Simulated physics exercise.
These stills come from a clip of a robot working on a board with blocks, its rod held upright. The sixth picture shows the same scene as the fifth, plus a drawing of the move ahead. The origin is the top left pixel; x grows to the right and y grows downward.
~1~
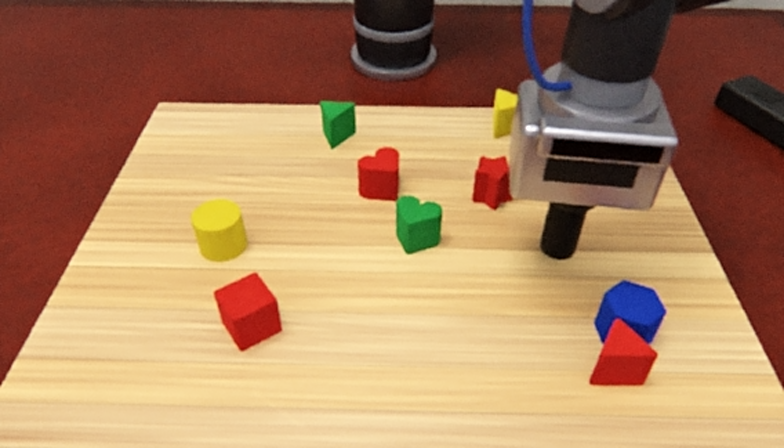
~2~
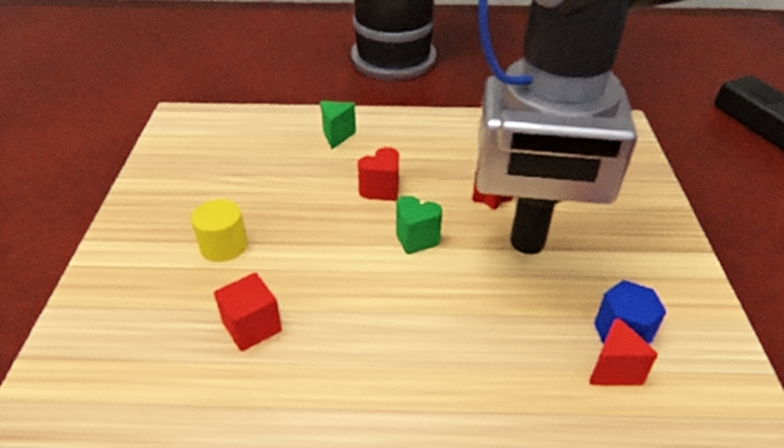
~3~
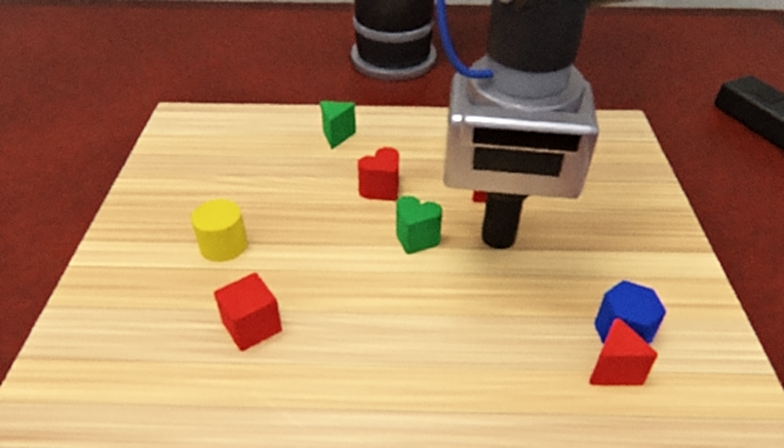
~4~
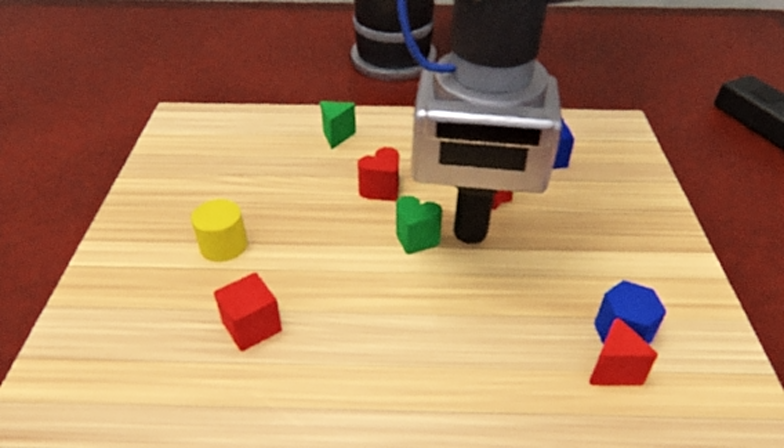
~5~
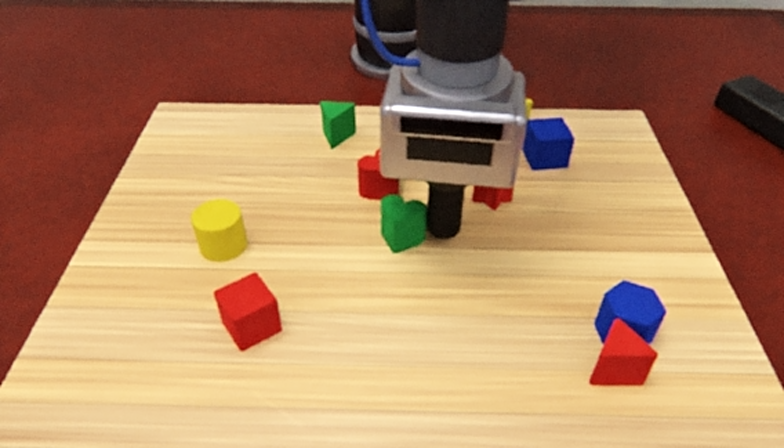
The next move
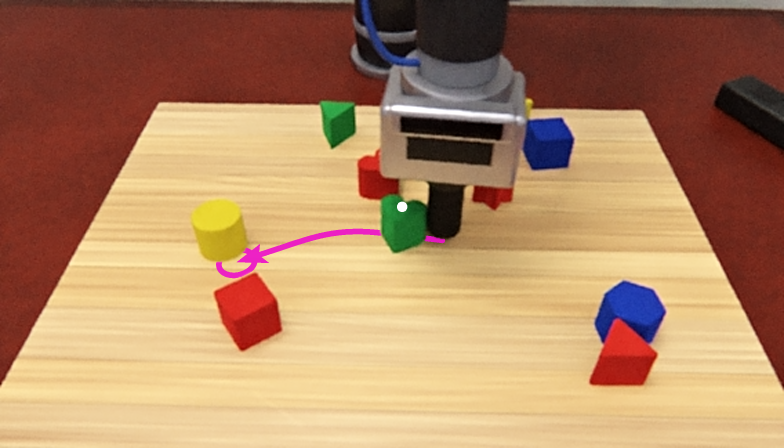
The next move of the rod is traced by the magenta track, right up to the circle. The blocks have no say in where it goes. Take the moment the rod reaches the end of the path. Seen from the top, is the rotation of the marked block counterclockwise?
I expect so.
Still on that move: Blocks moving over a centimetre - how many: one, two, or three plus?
It should be two, as far as I can tell.
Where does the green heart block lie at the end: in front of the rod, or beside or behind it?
It sits in front of the rod.
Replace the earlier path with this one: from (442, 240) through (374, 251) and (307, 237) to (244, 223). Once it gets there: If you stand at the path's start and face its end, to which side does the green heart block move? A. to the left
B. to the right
B
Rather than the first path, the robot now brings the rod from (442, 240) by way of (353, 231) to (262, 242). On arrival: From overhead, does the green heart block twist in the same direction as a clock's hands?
No, that is not what happens.
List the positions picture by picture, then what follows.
The first picture shows rod tip at (557, 249); block tops, yellow circular block at (216, 214); red heart block at (381, 159); green heart block at (418, 208).
The second picture shows rod at (527, 244); blocks unchanged.
The third picture shows rod at (498, 239); blocks unchanged.
The fourth picture shows rod at (470, 234); blocks unchanged.
The fifth picture shows rod at (443, 229); yellow circular block at (216, 214); red heart block partly hidden; green heart block at (402, 207).
Path on the board, from (442, 240) by way of (374, 232) and (305, 240) to (237, 262); the dot is on the green heart block.
The first path, step by step. One third of the way, rod at (372, 221); green heart block at (330, 206), turned 25° anticlockwise.
Two thirds of the way, rod at (302, 229); green heart block at (261, 222), turned 60° anticlockwise.
At the end, rod at (234, 251); yellow circular block at (190, 216); red heart block in place; green heart block at (197, 250), turned 105° anticlockwise.
